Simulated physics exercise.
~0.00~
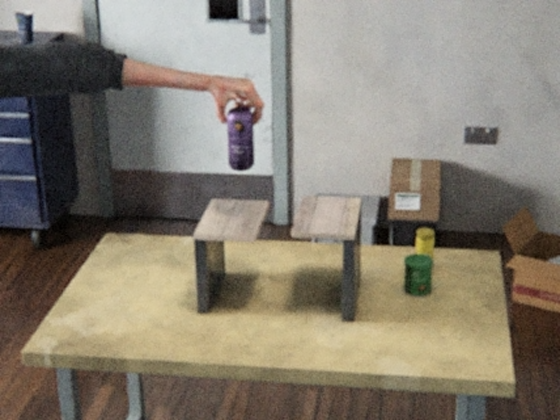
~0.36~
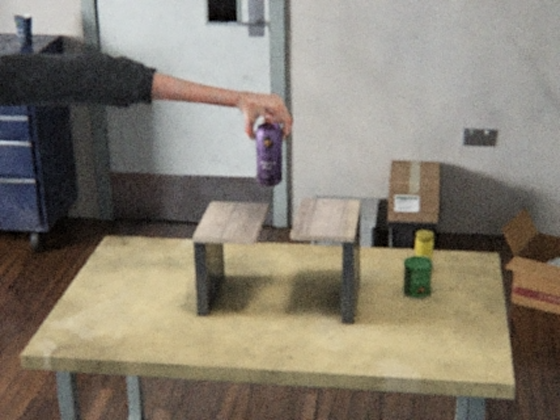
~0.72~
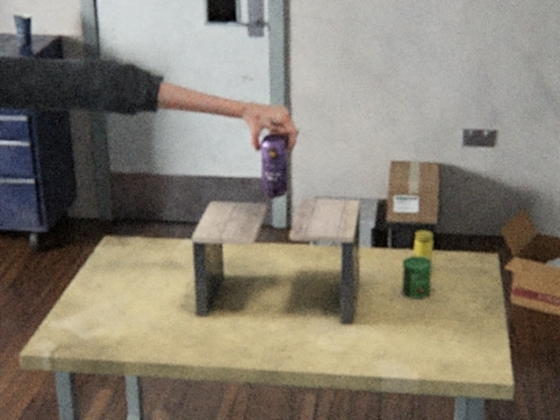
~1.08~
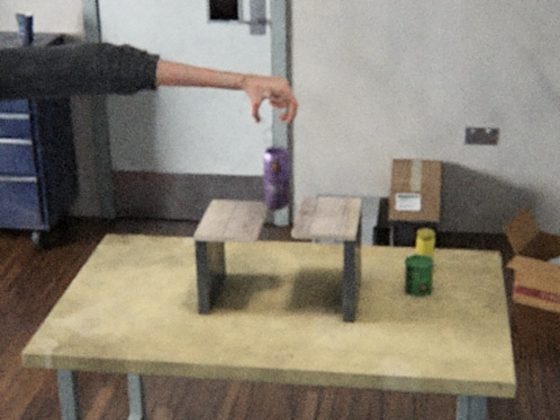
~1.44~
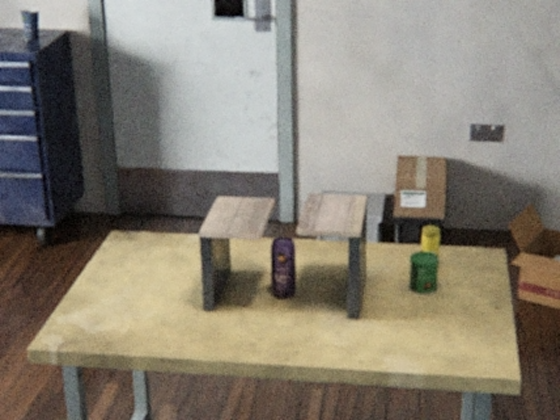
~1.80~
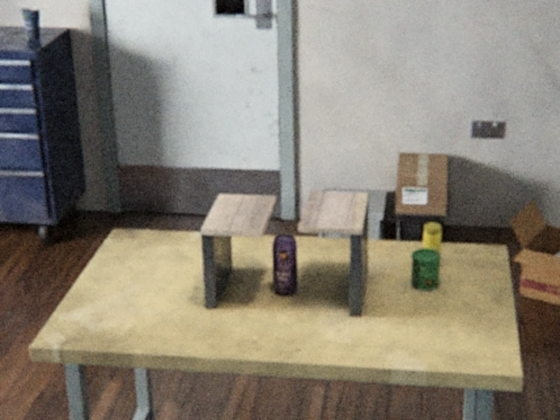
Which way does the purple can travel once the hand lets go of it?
The purple can moves down, passing through the gap in the stand to the table.
